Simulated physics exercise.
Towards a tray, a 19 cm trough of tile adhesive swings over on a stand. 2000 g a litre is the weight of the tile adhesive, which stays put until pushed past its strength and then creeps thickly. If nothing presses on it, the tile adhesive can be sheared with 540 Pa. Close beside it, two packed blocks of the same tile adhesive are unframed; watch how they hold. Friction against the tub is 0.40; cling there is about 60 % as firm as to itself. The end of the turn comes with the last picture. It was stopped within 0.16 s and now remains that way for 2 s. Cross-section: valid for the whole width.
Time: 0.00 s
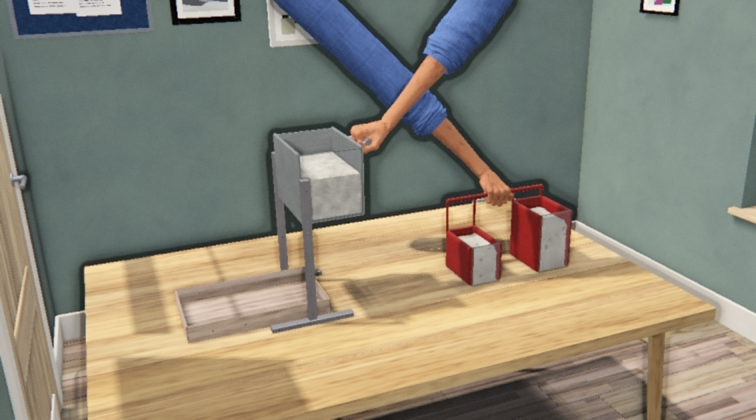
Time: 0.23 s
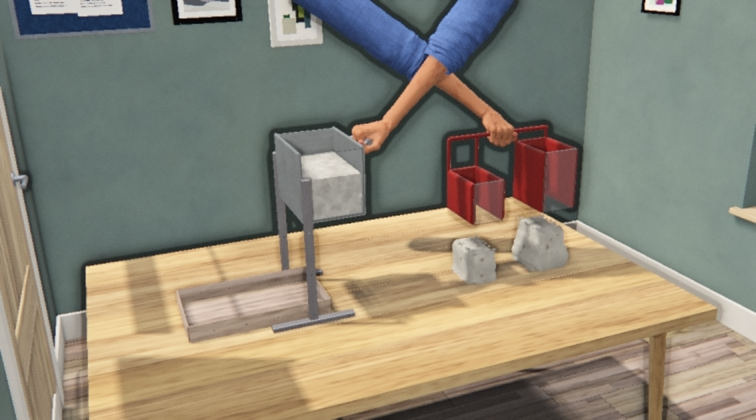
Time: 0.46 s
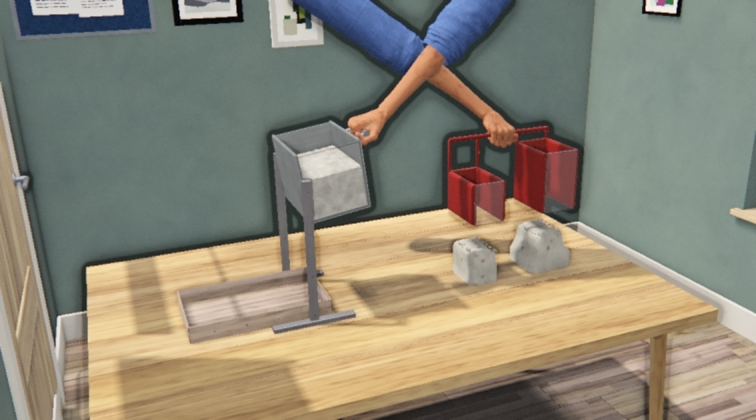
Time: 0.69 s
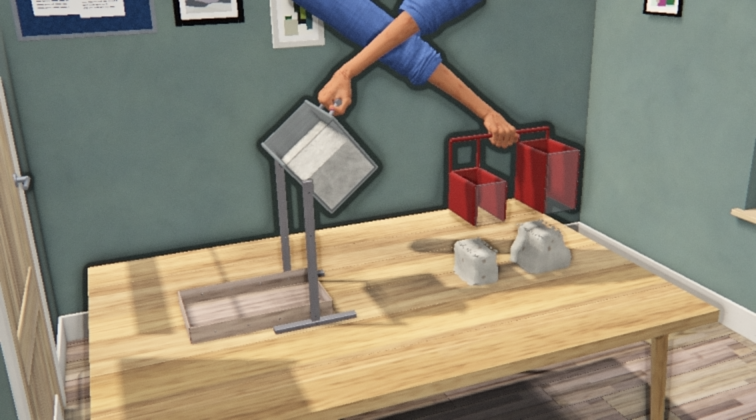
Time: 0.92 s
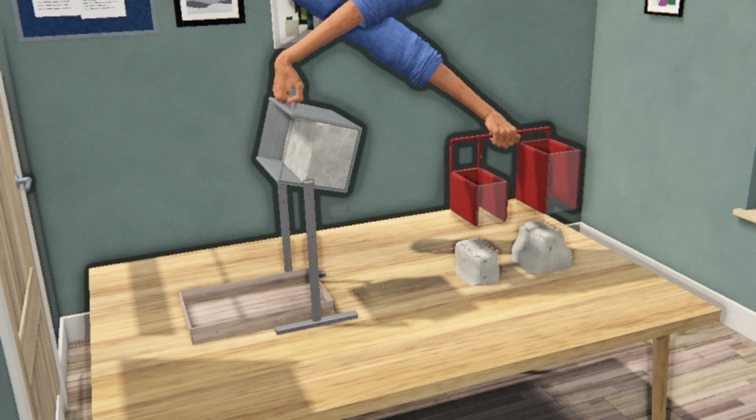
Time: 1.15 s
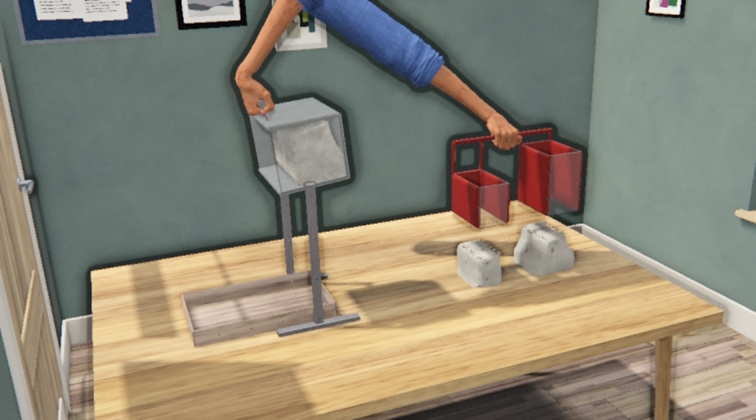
To begin with, one blue-sleeved arm holds a grey trough of pale material on a stand while the other lifts a red double frame off two blocks, and the larger block slumps slightly. The first hand then swings the trough leftward onto its side above the tray, the material still inside.
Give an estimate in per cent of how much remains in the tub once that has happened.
75 %.
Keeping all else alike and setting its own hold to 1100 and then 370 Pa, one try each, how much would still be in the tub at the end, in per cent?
In turn about 100 %, 60 %.
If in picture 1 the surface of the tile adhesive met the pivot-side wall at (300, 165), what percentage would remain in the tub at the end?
I'd guess around 55 in a hundred.
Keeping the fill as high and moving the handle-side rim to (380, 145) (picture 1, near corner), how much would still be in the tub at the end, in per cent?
I'd guess around 45 per cent remains.
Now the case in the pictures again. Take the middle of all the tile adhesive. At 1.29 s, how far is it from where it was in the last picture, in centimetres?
Roughly 3 cm.
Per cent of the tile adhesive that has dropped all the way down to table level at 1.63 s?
Some 0 per cent.
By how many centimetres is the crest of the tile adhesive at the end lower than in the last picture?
About 7 cm.
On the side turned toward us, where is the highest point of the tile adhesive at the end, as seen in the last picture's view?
Peak location: Approx. (319, 152).
After 1.29 s, the tub is at 96 degrees and holds 100 %.
After 1.46 s, the tub is at 96 degrees and holds 87 %.
After 1.63 s, the tub is at 96 degrees and holds 76 %.
After 1.80 s, the tub is at 96 degrees and holds 75 %.
After 3.15 s, the tub is at 96 degrees and holds 75 %.
